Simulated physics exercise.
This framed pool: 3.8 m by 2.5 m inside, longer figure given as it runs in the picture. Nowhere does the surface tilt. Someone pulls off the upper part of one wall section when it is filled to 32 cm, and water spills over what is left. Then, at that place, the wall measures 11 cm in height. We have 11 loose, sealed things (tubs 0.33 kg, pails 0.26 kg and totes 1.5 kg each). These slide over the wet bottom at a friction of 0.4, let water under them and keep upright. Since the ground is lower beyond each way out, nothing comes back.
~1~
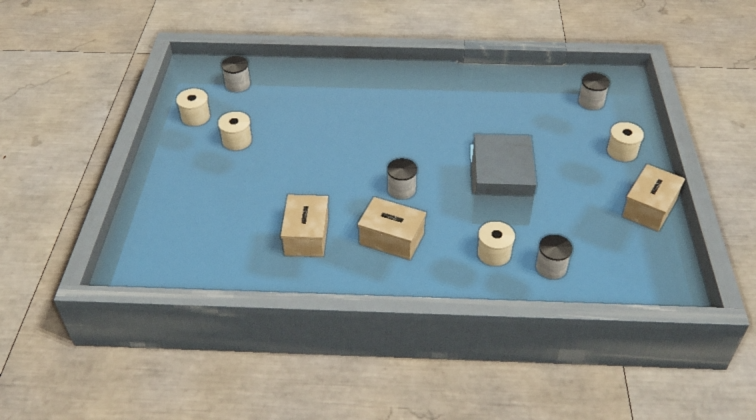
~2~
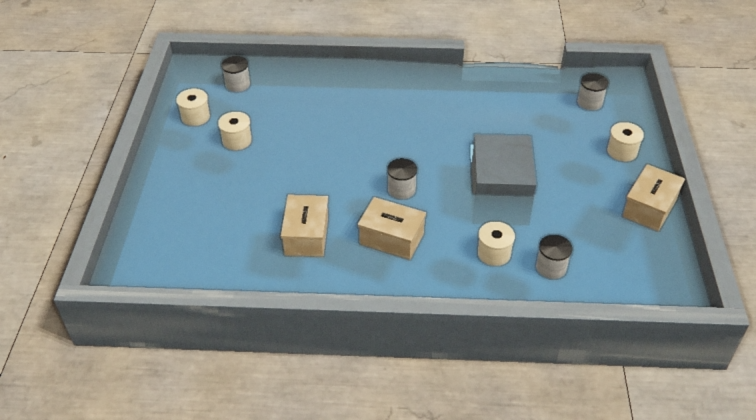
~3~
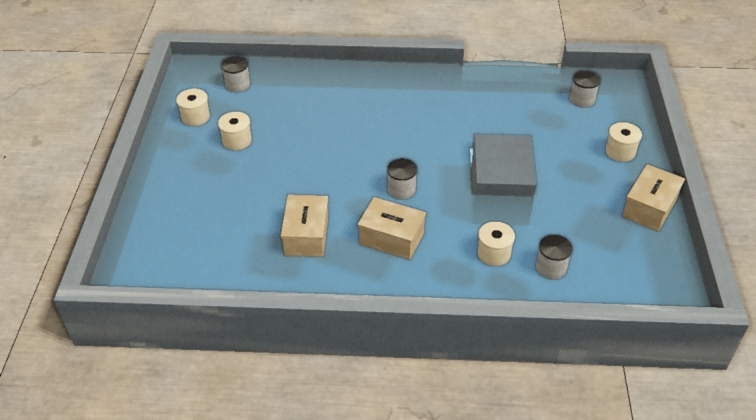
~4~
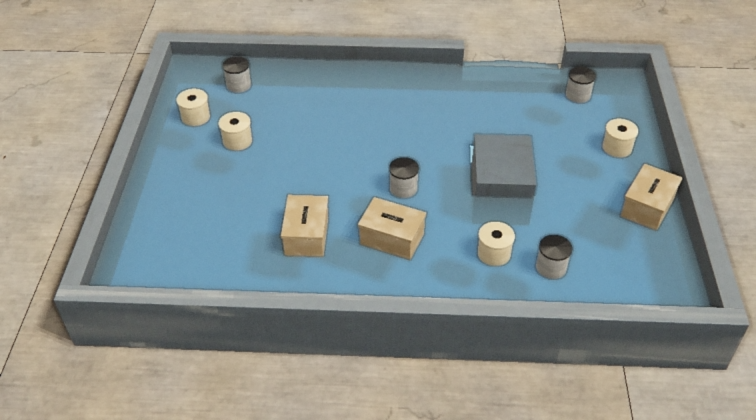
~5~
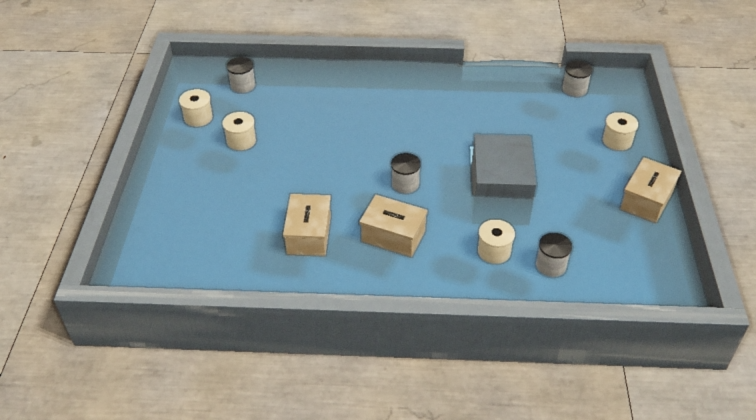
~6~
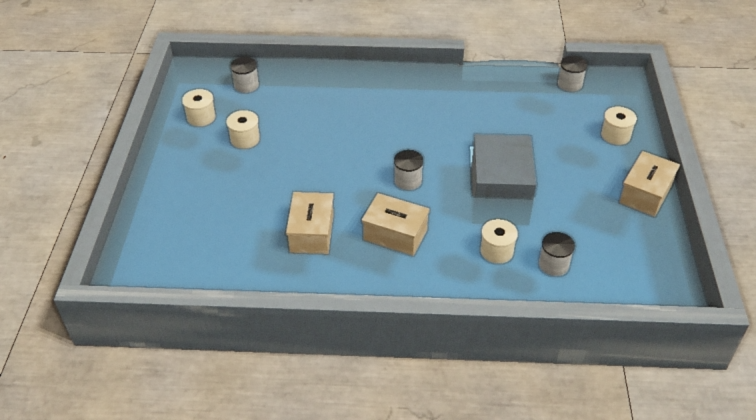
In a shallow framed pool of blue water, part of the far wall's top disappears near the right, and the floating containers at right drift slowly toward the far side while others shift slightly around a gray block.
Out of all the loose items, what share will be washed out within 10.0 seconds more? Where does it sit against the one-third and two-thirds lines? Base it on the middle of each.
I expect fewer than a third to get out.
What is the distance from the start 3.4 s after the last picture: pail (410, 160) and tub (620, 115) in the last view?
In turn: 30 cm, 50 cm.
Then, 0.8 s after the last picture 0 of 11 are out; 11 afloat.
Then, 3.4 s after the last picture 1 of 11 are out; 10 afloat.
Then, 6.0 s after the last picture 1 of 11 are out; 10 afloat.
Then, 10.0 s after the last picture 2 of 11 are out; 9 afloat.
